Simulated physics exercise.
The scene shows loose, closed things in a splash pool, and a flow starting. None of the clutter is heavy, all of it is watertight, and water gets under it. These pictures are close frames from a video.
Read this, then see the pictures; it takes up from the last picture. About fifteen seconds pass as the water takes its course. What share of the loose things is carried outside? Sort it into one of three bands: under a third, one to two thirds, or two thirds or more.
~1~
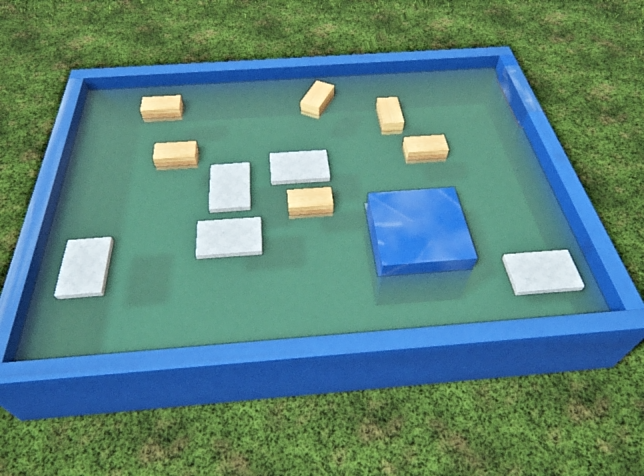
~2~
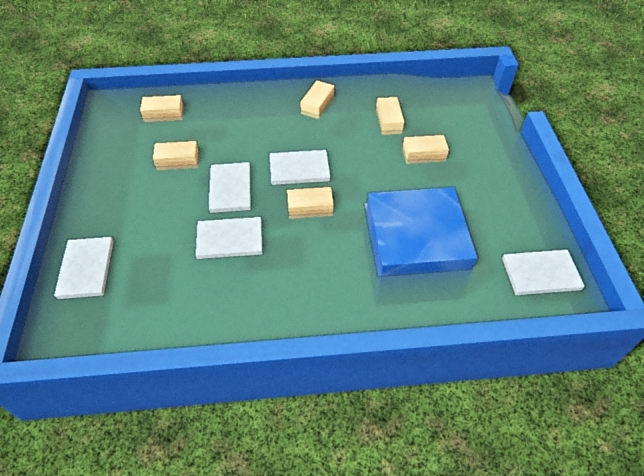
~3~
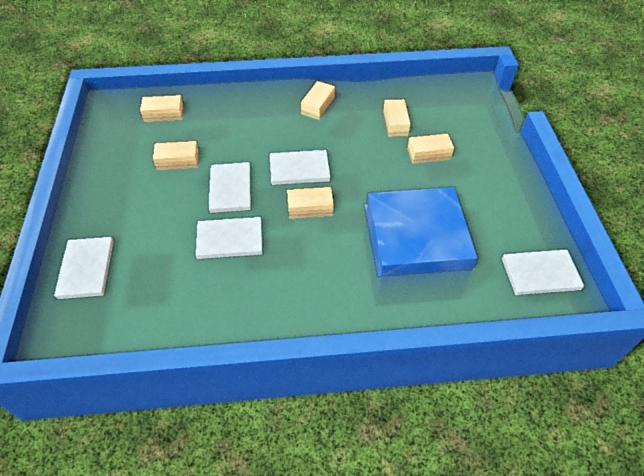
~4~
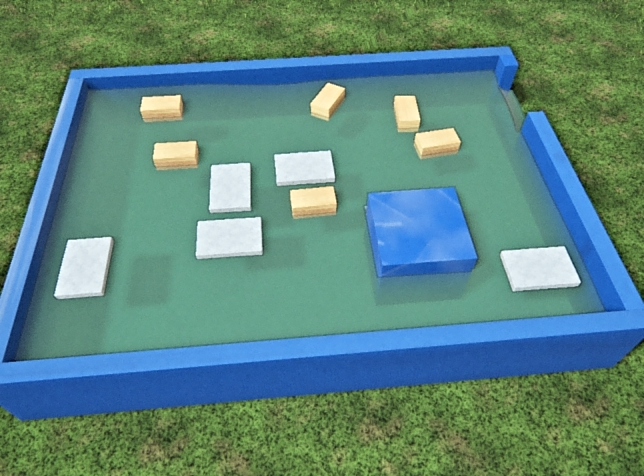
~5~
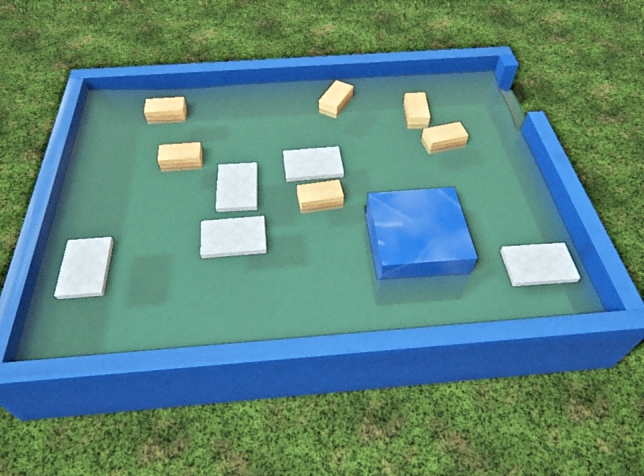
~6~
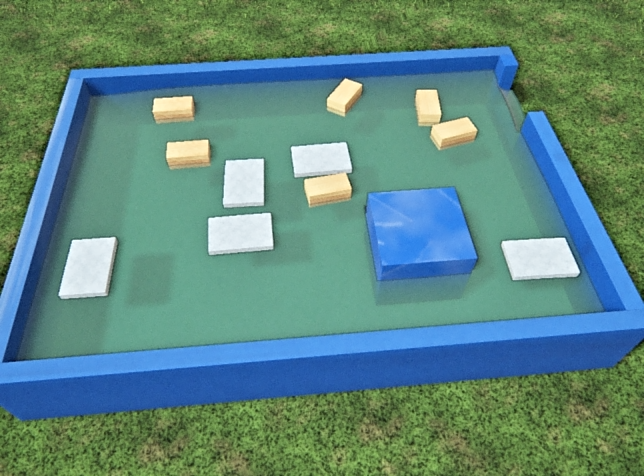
It falls in the middle band, one to two thirds.
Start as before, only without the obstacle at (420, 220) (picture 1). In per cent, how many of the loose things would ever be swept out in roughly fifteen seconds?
Share estimate: Around 40 %.
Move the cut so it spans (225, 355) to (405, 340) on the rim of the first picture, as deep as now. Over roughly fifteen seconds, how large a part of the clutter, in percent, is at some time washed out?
Roughly 60 in a hundred.
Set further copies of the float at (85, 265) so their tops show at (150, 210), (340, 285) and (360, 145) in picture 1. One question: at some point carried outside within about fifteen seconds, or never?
Sure - one by one that's in the room, then in the room, then out of the room.
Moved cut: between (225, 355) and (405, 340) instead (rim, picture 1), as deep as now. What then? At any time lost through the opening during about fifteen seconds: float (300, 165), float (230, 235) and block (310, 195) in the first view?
Object one: Leaves; object two: Leaves; object three: Leaves.
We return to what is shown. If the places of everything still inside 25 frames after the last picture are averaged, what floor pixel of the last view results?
On the floor of the last picture, roughly (347, 186).
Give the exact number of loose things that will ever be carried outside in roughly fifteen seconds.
I make it 5 in total.
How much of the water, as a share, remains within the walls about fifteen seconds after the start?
That comes to roughly 62 parts in a hundred.
A moment on, 0 of 11 are out; 11 afloat.
Next, 2 of 11 are out; 9 afloat.
Later, 3 of 11 are out; 8 afloat.
In the end, 5 of 11 are out; 6 afloat.
